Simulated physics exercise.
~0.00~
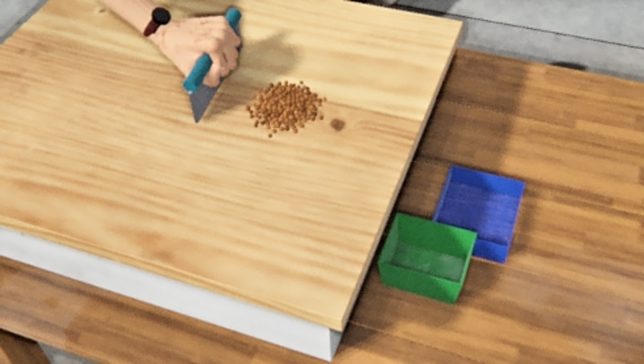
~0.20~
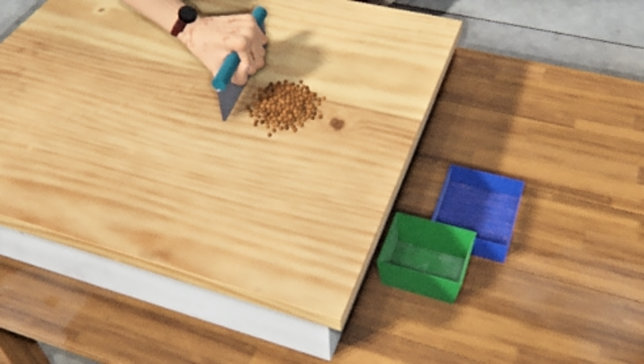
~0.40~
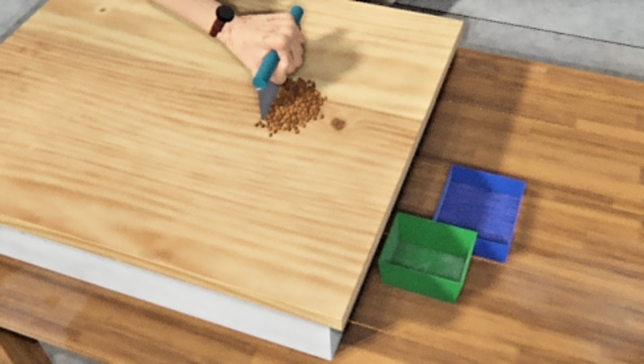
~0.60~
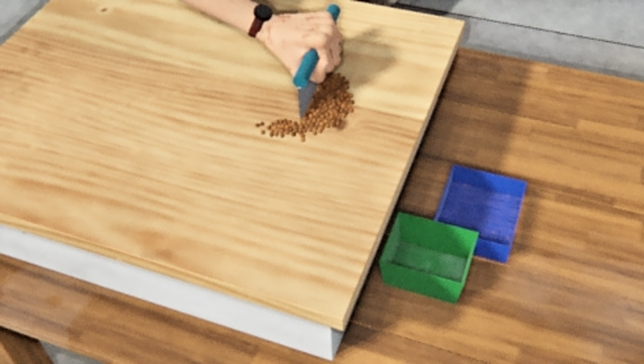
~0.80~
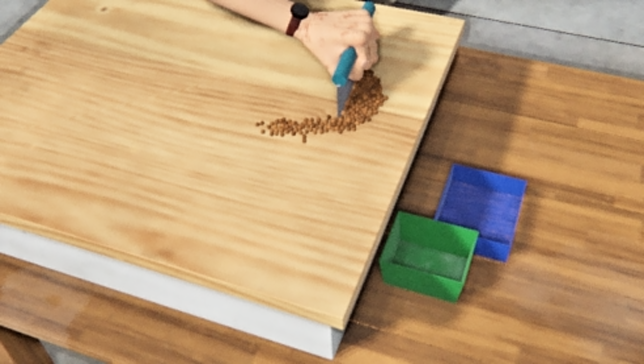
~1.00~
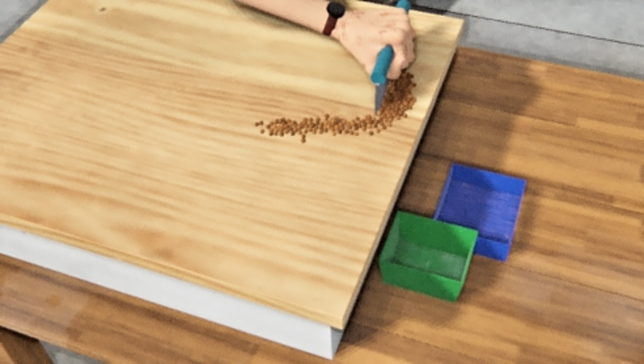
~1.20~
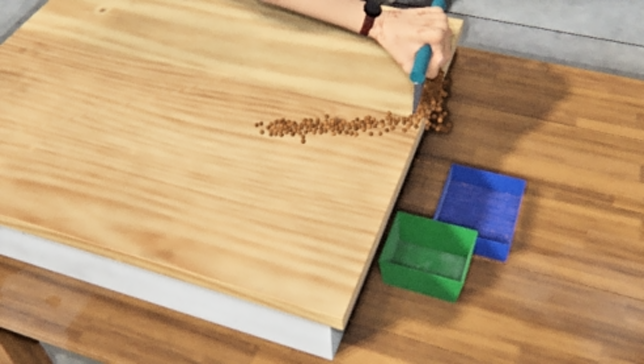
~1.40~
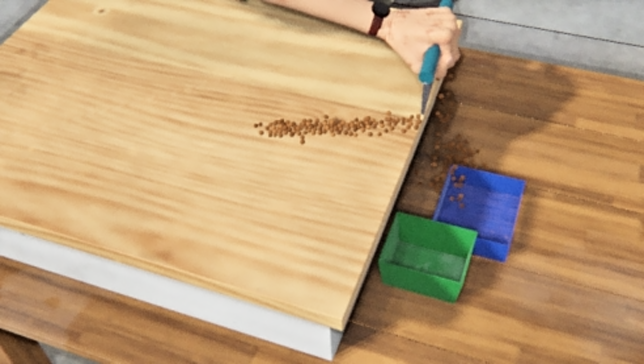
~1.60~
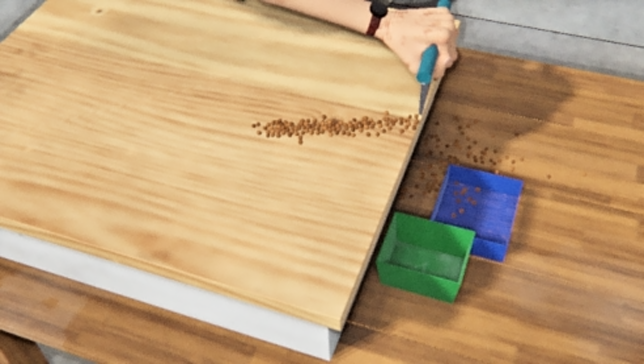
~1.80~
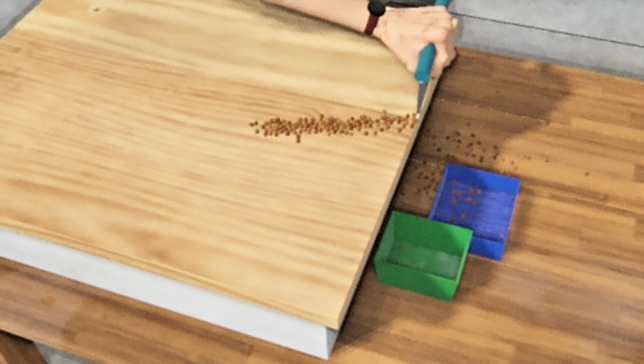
A hand pushed a teal-handled scraper rightward through a pile of small brown balls on a wooden board, stopping at the edge. Some fell near and into a blue tin, many missing it, while about half stayed in a trail on top and the green tin remained empty.
